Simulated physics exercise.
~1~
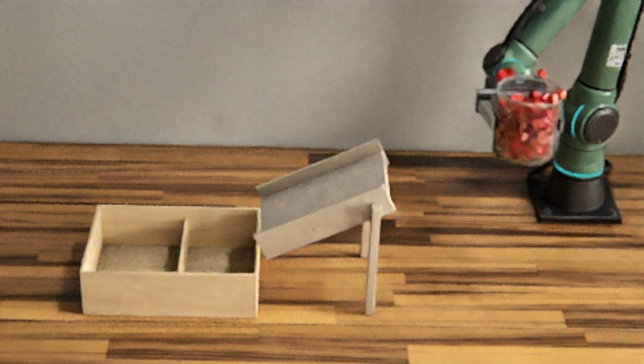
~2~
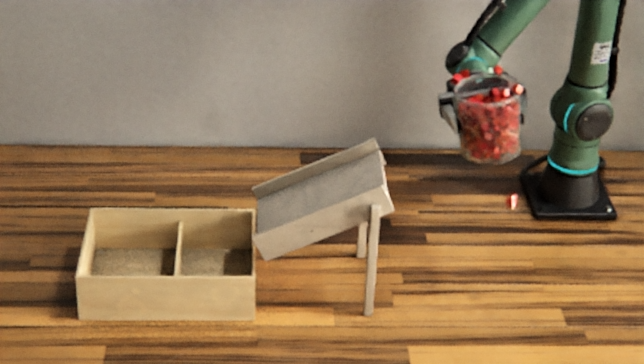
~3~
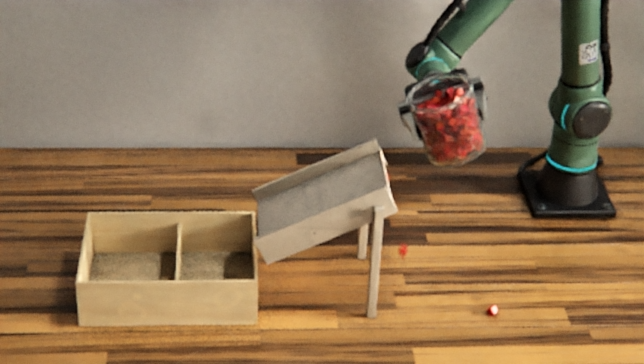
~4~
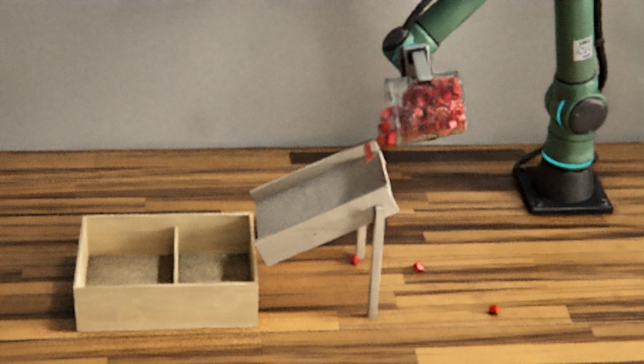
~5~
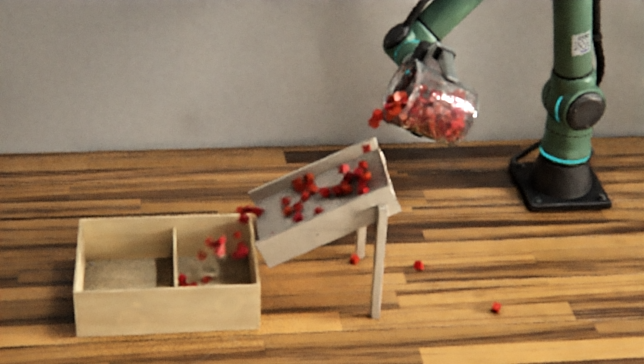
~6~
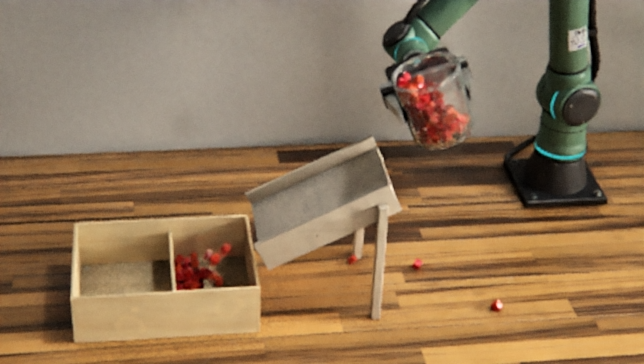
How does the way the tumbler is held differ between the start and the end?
At the start the arm holds the tumbler upright, while at the end it is leaning.
